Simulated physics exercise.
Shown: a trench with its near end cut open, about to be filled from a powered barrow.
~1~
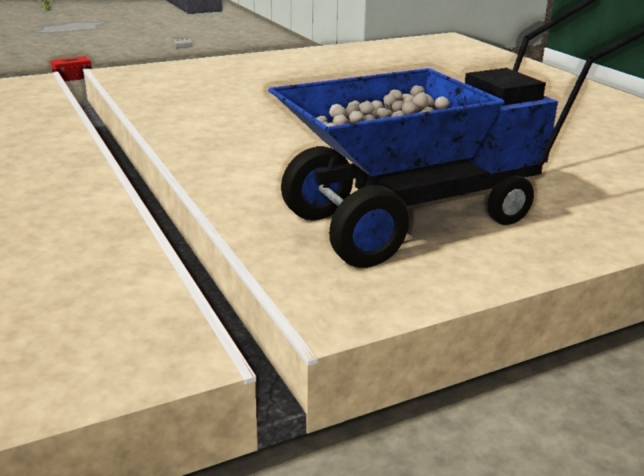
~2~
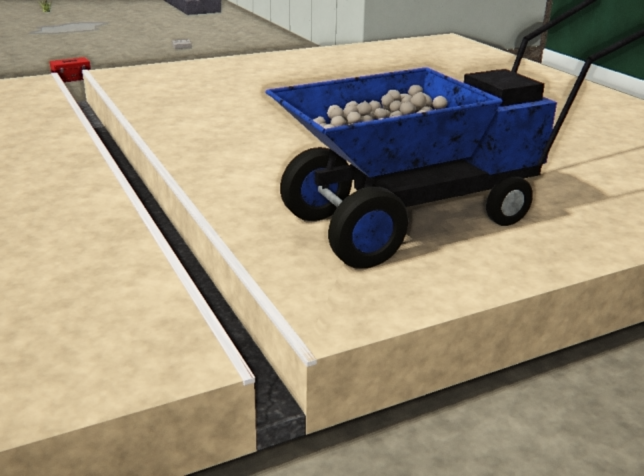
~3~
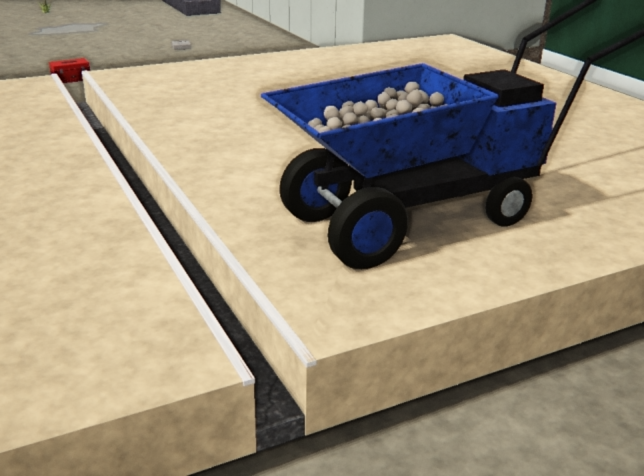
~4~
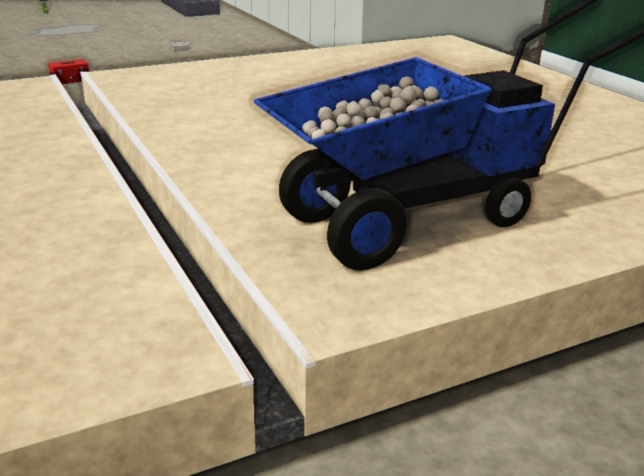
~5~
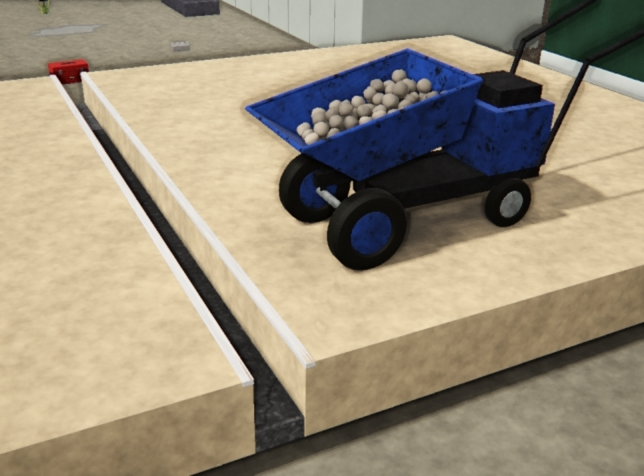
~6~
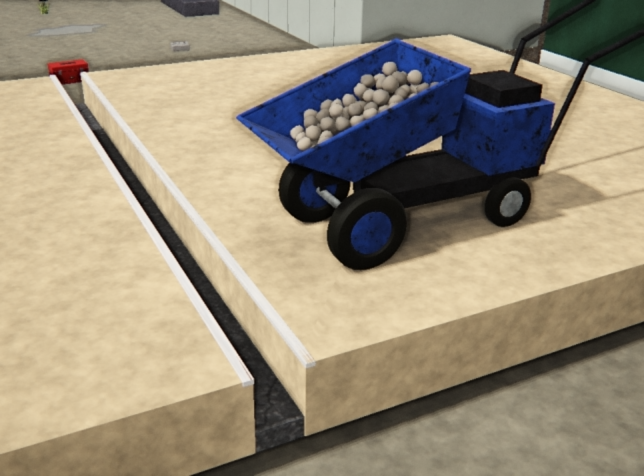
A blue skip loaded with pale, round pebbles sat level on a wheeled barrow beside a narrow trench, then its back end rose and its front lip dipped toward the left while the wheels stayed put.
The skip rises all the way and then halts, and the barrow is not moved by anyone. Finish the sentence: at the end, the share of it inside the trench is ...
... above half.
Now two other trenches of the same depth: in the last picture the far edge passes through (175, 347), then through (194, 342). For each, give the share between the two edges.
The first case gives around 100 percent, and the second around 100 percent.
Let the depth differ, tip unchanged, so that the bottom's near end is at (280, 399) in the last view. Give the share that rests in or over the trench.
It works out to some 60 percent.
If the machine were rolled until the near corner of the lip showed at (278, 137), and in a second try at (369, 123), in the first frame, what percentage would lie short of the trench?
In order: About 0 % and 30 %.
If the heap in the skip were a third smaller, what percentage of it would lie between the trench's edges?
I'd guess near 100 per cent.
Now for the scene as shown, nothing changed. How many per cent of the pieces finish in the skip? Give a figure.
Roughly 5 %.
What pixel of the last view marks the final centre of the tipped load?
Centre at rest: Close to (208, 296).
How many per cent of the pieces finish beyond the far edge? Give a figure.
I'd say around 5 per cent of the load.
Shortly afterwards, skip tipped steeply; the whole lot in the skip.
Next, skip tipped right over; near two thirds in the skip; near a third in or heaped over the trench; only a few falling.
Some moments later, skip tipped right over; a little in the skip; the bulk in or heaped over the trench; a little beyond it.
In the end, skip tipped right over; only a few in the skip; all but a few in or heaped over the trench; a little beyond it.
